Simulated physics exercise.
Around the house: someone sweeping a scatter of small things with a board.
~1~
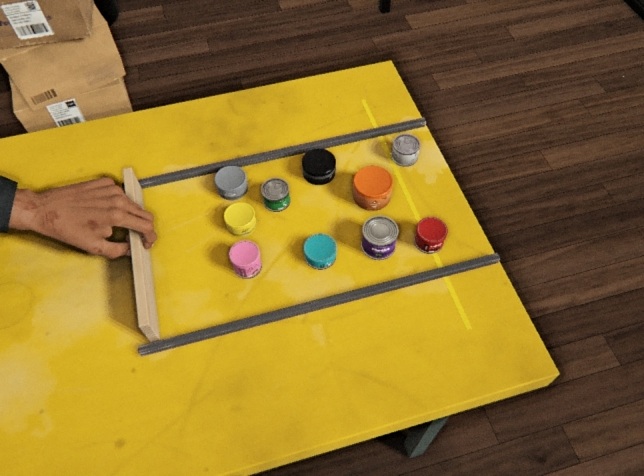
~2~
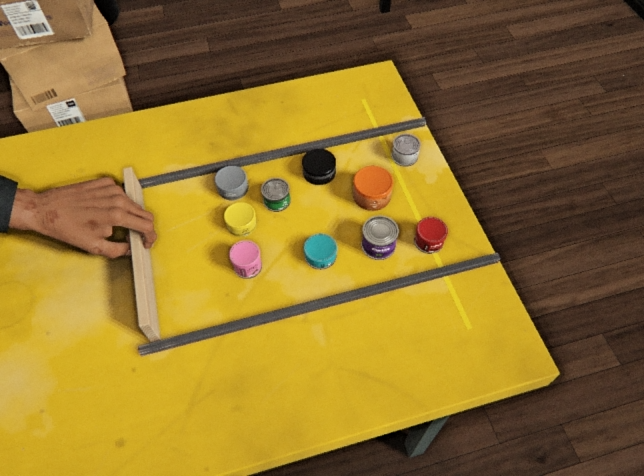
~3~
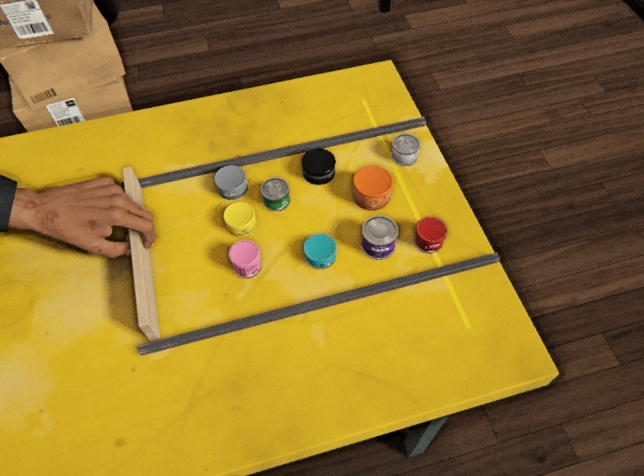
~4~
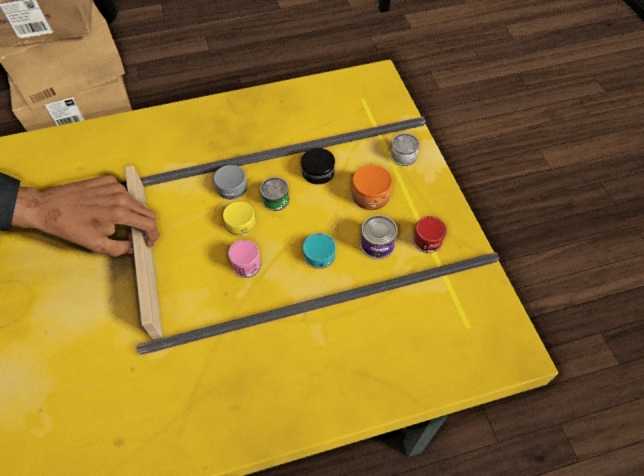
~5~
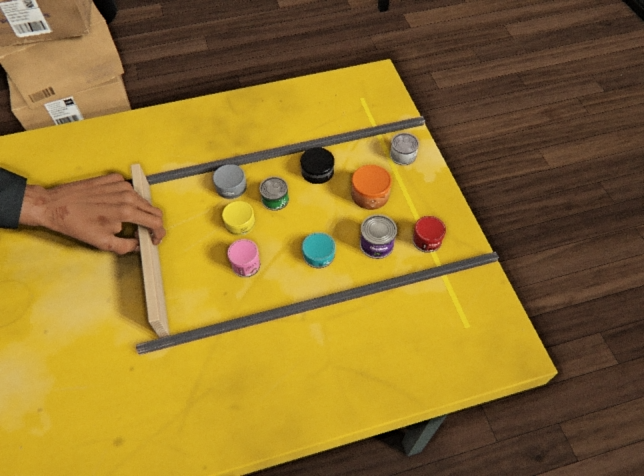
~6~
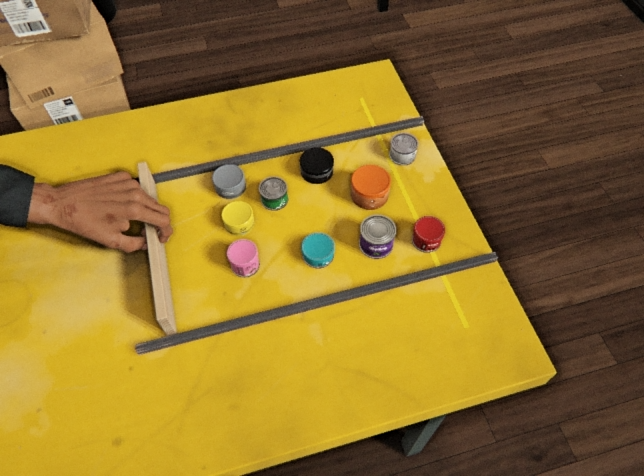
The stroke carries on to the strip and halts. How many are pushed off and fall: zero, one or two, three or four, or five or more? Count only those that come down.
The number that fall off is one or two.
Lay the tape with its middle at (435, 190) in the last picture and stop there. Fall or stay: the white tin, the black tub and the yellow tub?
The white tin drops off; the black tub comes down; the yellow tub remains up.
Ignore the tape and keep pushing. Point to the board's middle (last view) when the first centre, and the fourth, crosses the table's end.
About (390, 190), then (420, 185).
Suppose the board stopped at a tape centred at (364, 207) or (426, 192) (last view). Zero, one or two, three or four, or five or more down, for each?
For each place: None; more than four.
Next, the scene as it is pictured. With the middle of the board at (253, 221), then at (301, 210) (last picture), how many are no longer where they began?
4 and 7.
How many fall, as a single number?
In all, 1 of them.
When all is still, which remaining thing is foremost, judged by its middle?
Foremost is the orange tub.
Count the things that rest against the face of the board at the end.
The number is 5.
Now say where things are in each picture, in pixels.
White tin (406, 150); red pot (430, 235); orange tub (373, 189); board (141, 250); tape (409, 198), in the first picture.
Red pot (431, 236); green tin (276, 195), in the second picture.
Orange tub (372, 188); board (140, 249), in the third picture.
White tin (405, 150); black tub (318, 166), in the fourth picture.
Red pot (429, 234); grey tub (230, 182), in the fifth picture.
White tin (404, 149); red pot (428, 235); orange tub (370, 188); board (156, 244); tape (406, 197), in the sixth picture.
A little later, none off yet; white tin at rest near (404, 149); red pot at rest near (428, 235); orange tub at rest near (370, 188).
Next, none off yet; white tin shifted a little near (414, 147); red pot shifted about its own width near (449, 233); orange tub shifted about its own width near (405, 180).
When it is over, the number that fall off is one or two; down, white tin.
